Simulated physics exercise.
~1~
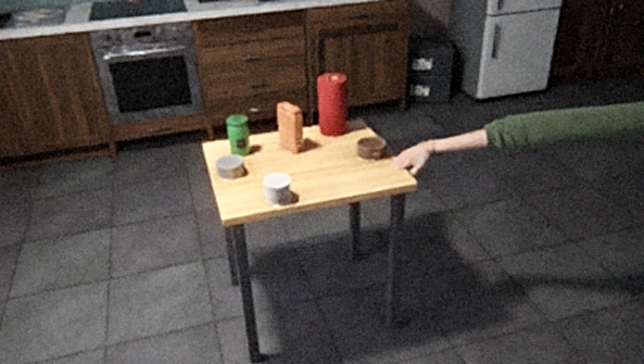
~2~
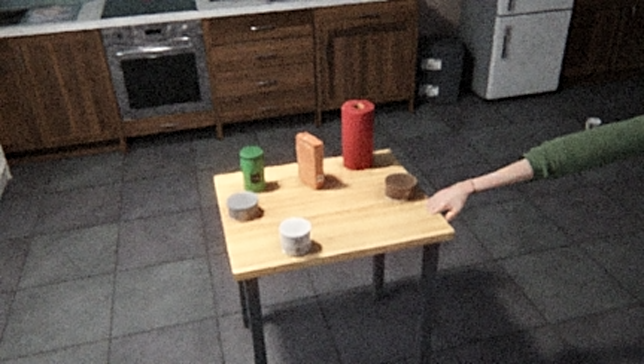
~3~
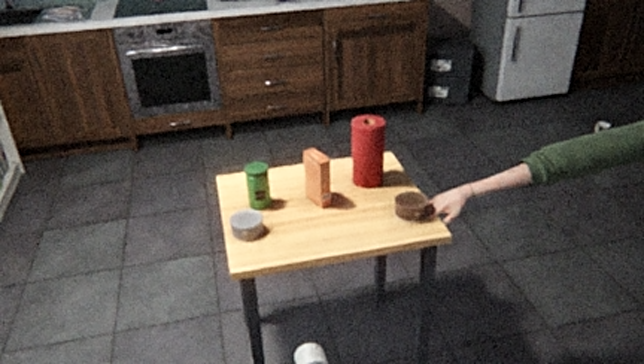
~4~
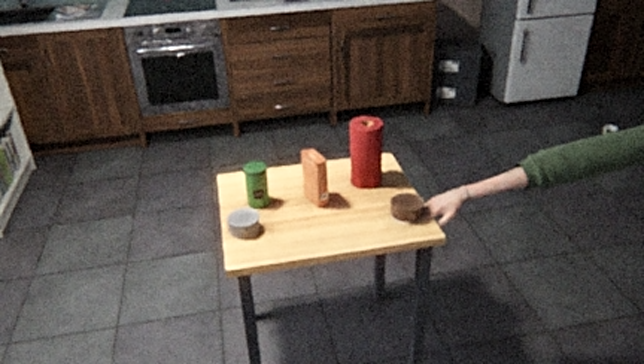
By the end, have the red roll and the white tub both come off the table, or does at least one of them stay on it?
At least one stays on. The red roll is still standing on the table, while the white tub falls off the front edge.
